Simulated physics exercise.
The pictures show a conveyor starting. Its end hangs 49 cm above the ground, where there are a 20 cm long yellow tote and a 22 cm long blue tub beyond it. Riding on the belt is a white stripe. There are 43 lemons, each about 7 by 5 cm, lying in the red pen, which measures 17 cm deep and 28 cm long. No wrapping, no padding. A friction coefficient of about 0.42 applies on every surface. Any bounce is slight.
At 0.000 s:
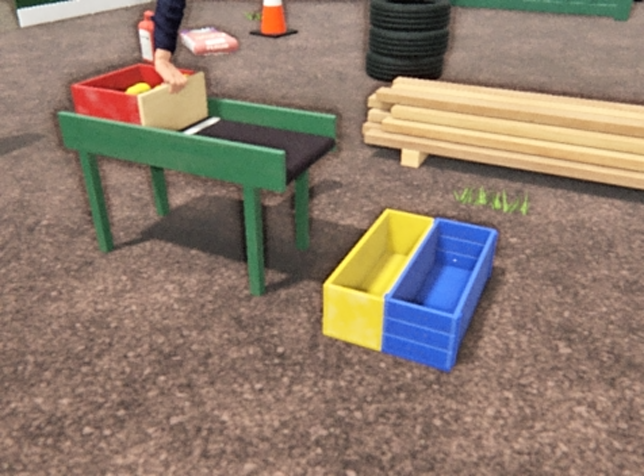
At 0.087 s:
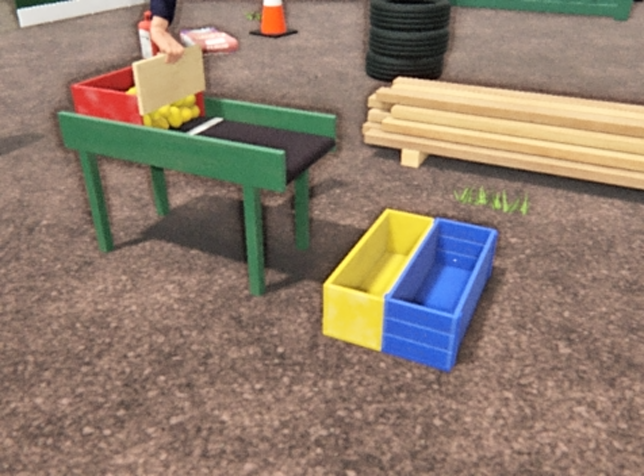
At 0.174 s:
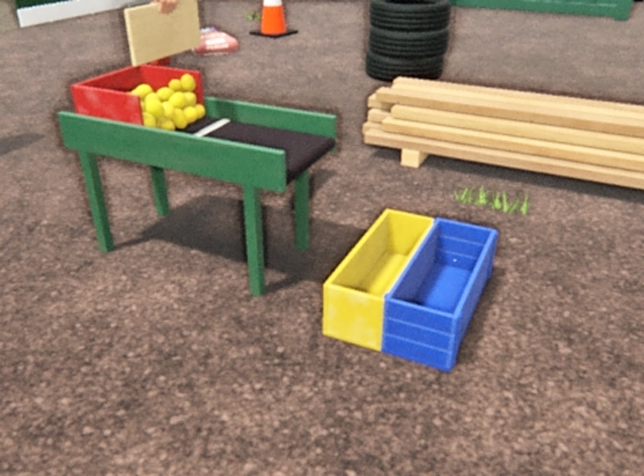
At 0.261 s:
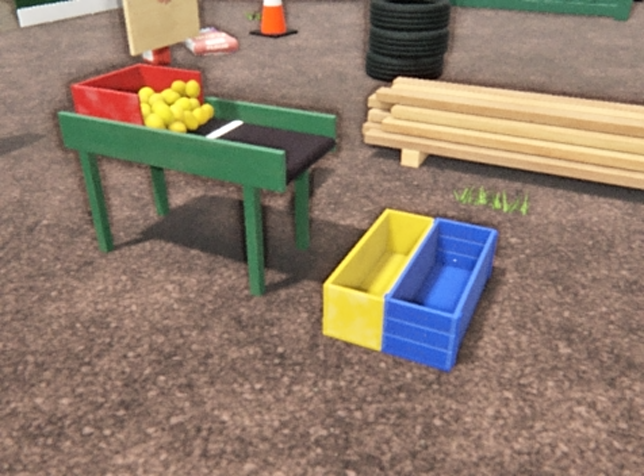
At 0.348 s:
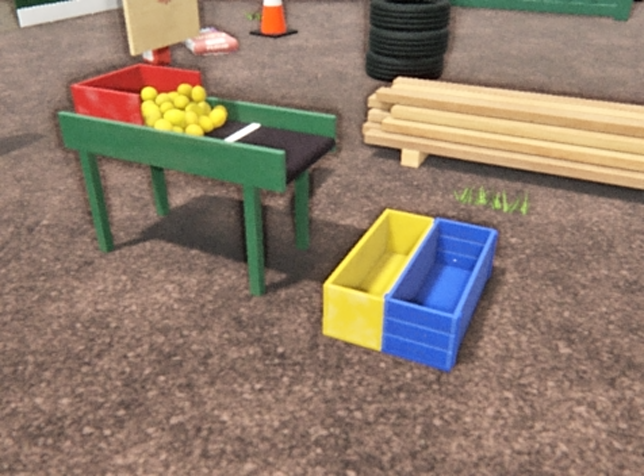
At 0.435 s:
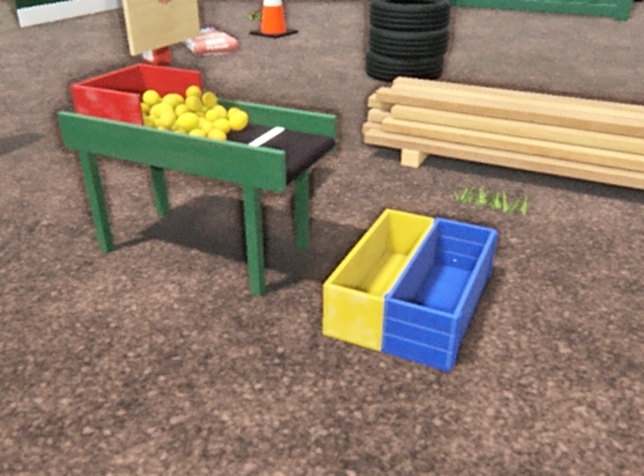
A hand lifts a wooden panel away from the front of a red box on a green-sided conveyor, and yellow lemons spread out onto the black belt as its white stripe moves right, toward the empty yellow and blue bins' side.
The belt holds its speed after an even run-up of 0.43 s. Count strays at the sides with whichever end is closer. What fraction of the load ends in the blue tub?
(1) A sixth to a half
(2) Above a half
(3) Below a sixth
(3) Below a sixth.
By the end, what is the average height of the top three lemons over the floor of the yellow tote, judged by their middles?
That is close to 12 centimetres.
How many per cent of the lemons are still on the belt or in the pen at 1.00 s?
Around 45 %.
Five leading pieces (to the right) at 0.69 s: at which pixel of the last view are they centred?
Around (297, 143).
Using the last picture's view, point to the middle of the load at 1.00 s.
Somewhere near (325, 151) in the last picture's pixels.
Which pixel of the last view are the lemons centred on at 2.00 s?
Centre: Approx. (384, 279).
After 0.69 s, 6 still in the red pen and 37 on the belt.
After 1.00 s, 4 in the yellow tote, 20 on the belt and 19 in the air.
After 1.44 s, 34 in the yellow tote, 1 on the belt and 8 in the air.
Final count (at 2.00 s), 43 in the yellow tote. Asked share, 0 of 43, 0 per cent.
